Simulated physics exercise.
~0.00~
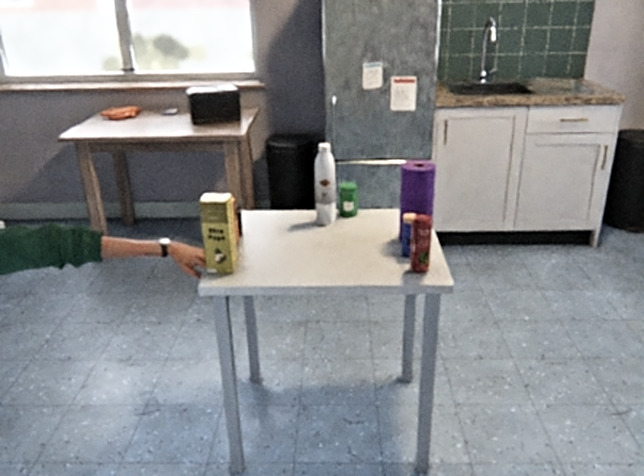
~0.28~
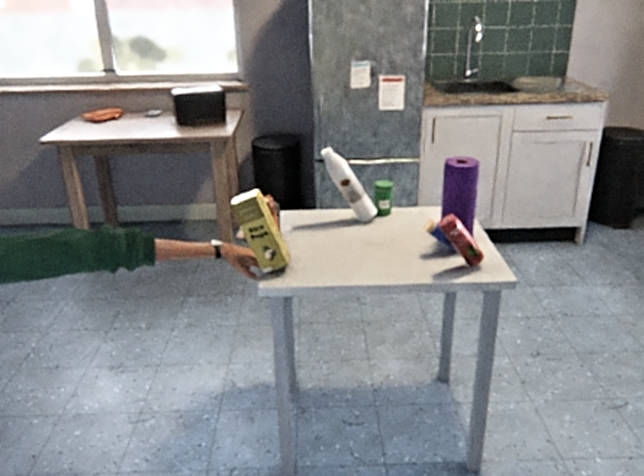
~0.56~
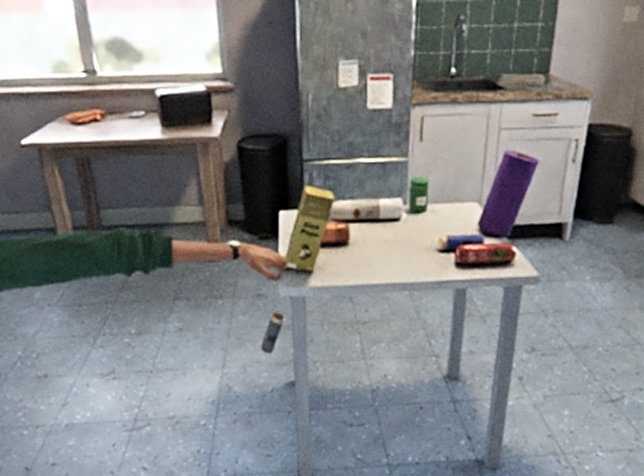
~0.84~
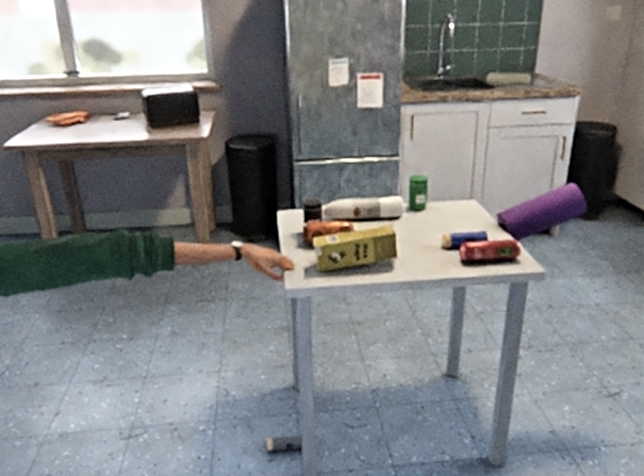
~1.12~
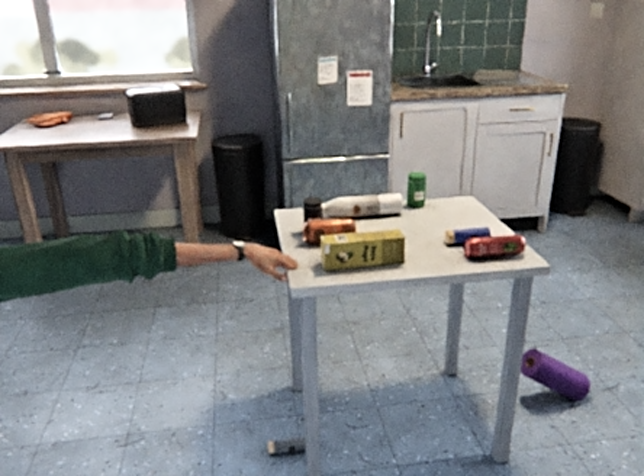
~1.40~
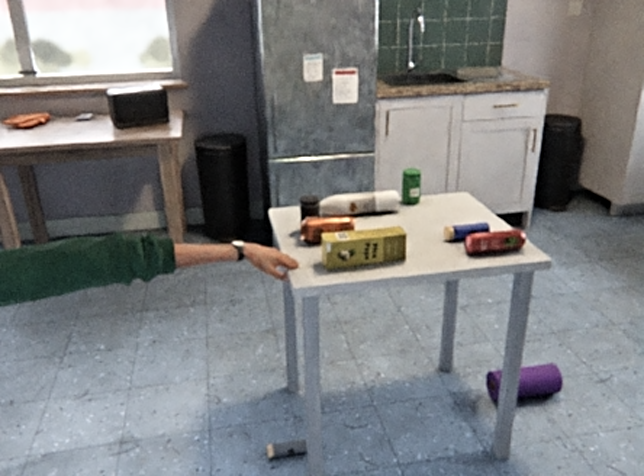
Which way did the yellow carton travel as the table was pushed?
The yellow carton moved to the right along with the table, tipping over onto its side on the way.
